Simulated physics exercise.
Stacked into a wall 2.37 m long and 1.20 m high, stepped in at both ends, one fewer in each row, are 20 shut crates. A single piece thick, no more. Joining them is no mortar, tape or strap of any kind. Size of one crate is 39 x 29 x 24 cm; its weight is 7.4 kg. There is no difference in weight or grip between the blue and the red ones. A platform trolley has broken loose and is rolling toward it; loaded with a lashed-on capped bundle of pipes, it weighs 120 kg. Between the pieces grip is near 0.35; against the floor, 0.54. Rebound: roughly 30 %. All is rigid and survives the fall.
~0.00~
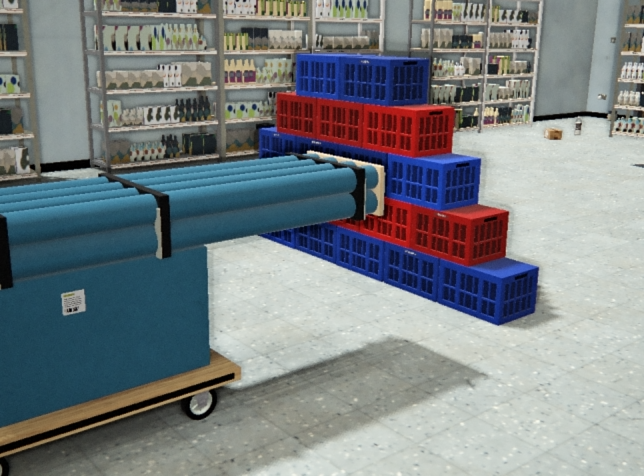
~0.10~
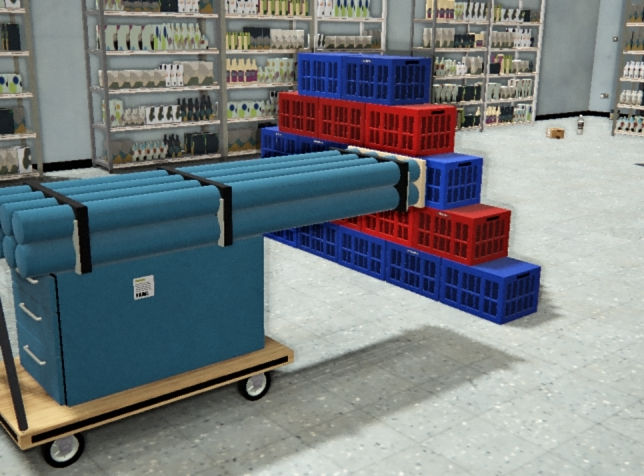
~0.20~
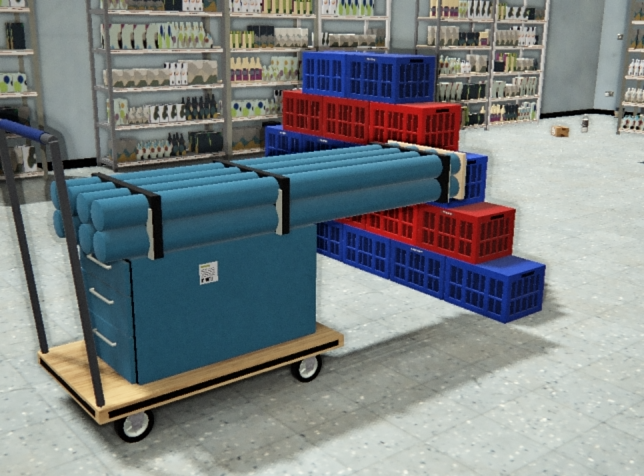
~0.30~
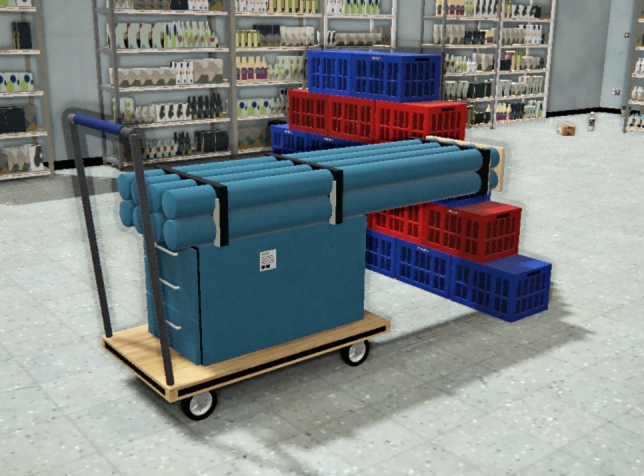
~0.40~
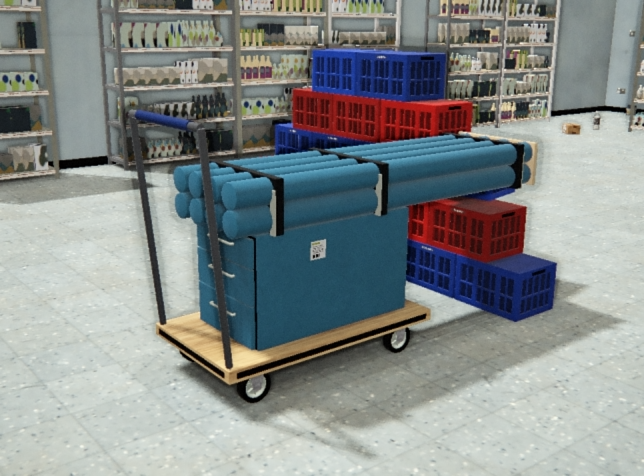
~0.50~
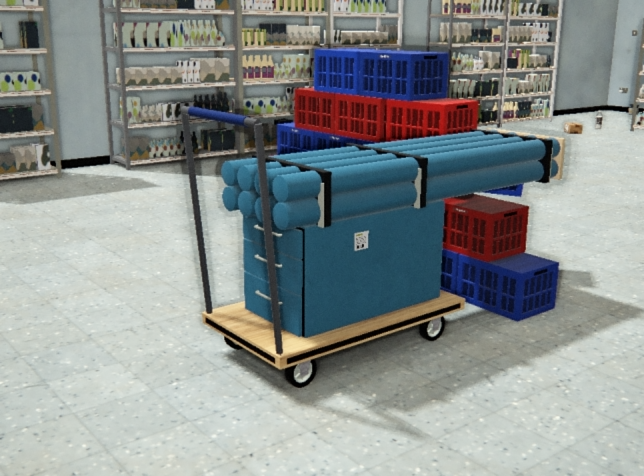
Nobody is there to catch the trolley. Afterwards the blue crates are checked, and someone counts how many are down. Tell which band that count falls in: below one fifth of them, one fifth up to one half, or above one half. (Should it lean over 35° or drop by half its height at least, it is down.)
Short answer: Low, under a fifth.
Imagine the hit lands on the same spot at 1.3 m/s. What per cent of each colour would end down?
Blue 10%, red 0%.
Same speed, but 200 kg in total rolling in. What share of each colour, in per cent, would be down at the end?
You'd get blue 10 and red 0 percent.
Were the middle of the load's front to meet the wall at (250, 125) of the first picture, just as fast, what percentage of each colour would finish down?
Down at the end: Blue 10 percent, red 0 percent.
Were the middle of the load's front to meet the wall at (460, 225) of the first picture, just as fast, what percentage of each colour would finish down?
Down at the end: Blue 10%, red 10%.
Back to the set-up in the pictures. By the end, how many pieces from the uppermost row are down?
A total of 0.
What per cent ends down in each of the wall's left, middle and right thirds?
Per cent by third - left: 0; middle: 0; right: 20.
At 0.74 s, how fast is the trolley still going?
The trolley is doing roughly 1.5 m/s at that moment.
After 0.74 s, load 82 cm past the wall's line, still rolling; 1 of the 12 blue crates down (1 of 20 in all colours); top blue crate unmoved.
After 0.96 s, load 1.11 m past the wall's line, still rolling; 1 of the 12 blue crates down (1 of 20 in all colours); top blue crate unmoved.
After 1.40 s, load 1.50 m past the wall's line, still rolling; 1 of the 12 blue crates down (1 of 20 in all colours); top blue crate unmoved.
At rest (2.4 s), load 1.55 m past the wall's line, still rolling; 1 of the 12 blue crates down (1 of 20 in all colours); top blue crate unmoved; top red crate unmoved. That is 8 per cent. As the last picture would show them, middles, top blue crate near (354, 71), top red crate near (332, 110).
